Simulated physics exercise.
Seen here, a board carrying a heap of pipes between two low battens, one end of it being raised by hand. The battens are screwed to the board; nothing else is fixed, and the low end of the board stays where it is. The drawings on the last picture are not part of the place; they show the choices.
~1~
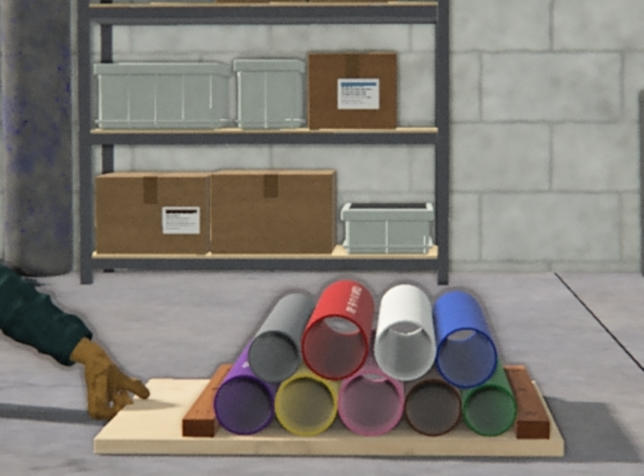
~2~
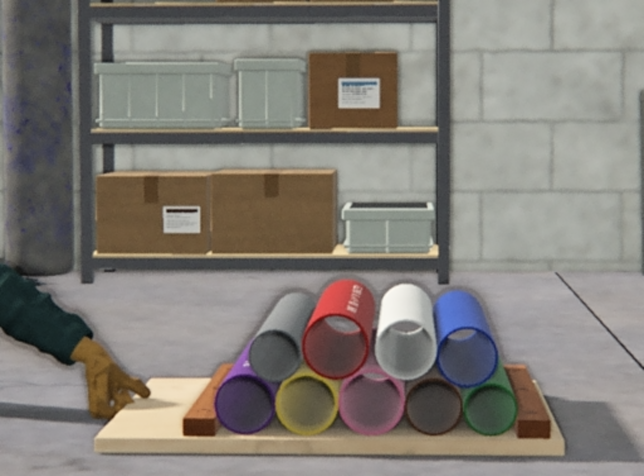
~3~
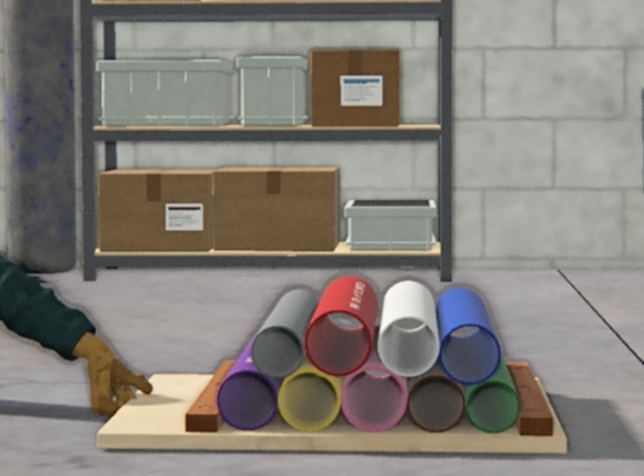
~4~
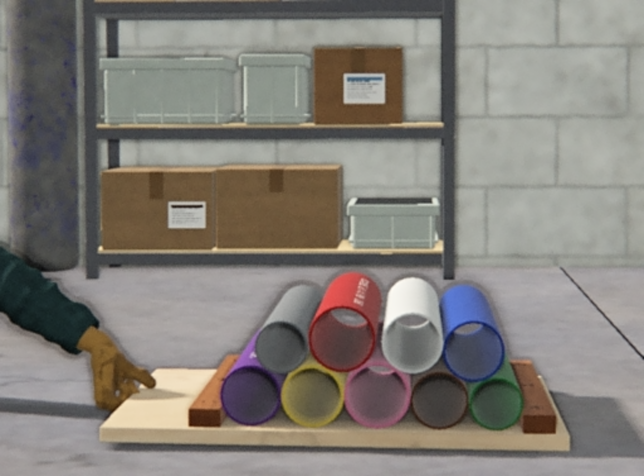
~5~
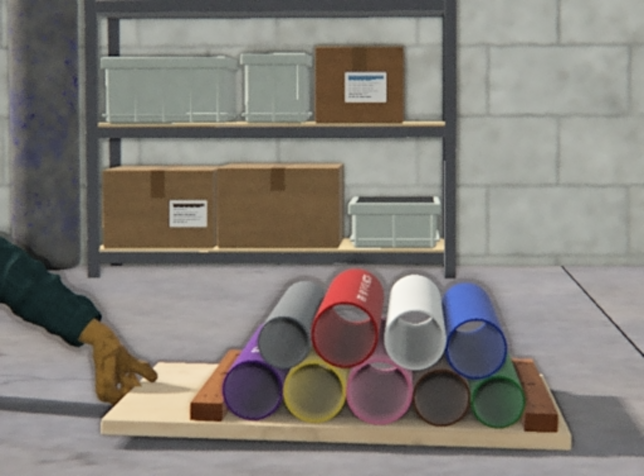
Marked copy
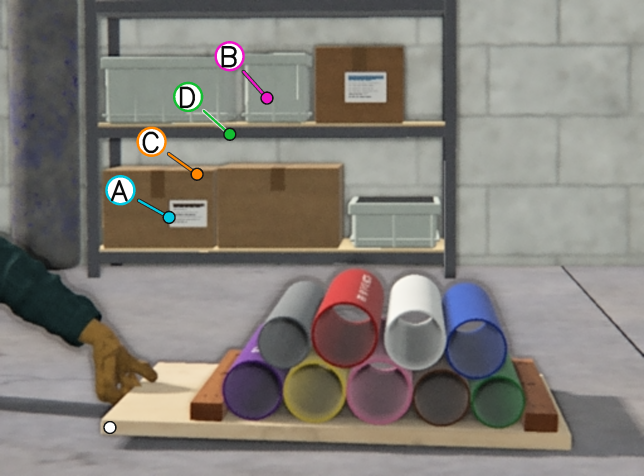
Colourful pipes lying stacked between two battens on a board as a hand at the left raises its end very slightly.
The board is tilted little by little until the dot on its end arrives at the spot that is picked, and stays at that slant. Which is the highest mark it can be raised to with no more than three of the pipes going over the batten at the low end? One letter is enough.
The last mark within the limit is A.
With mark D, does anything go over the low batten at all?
Yes.
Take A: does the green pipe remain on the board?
Yes.
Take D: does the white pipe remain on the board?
No, with D.
On the copy, A at (169, 217); B at (267, 98); C at (197, 174); D at (230, 134); the white dot at (110, 427).
On A. First, board at 17°.
Then, board at 29°.
Finally, board at 29°, two over the low batten (blue, white).
By contrast, B four over the low batten (blue, white, grey, red); C four over the low batten (blue, white, grey, red); D four over the low batten (blue, white, grey, red).
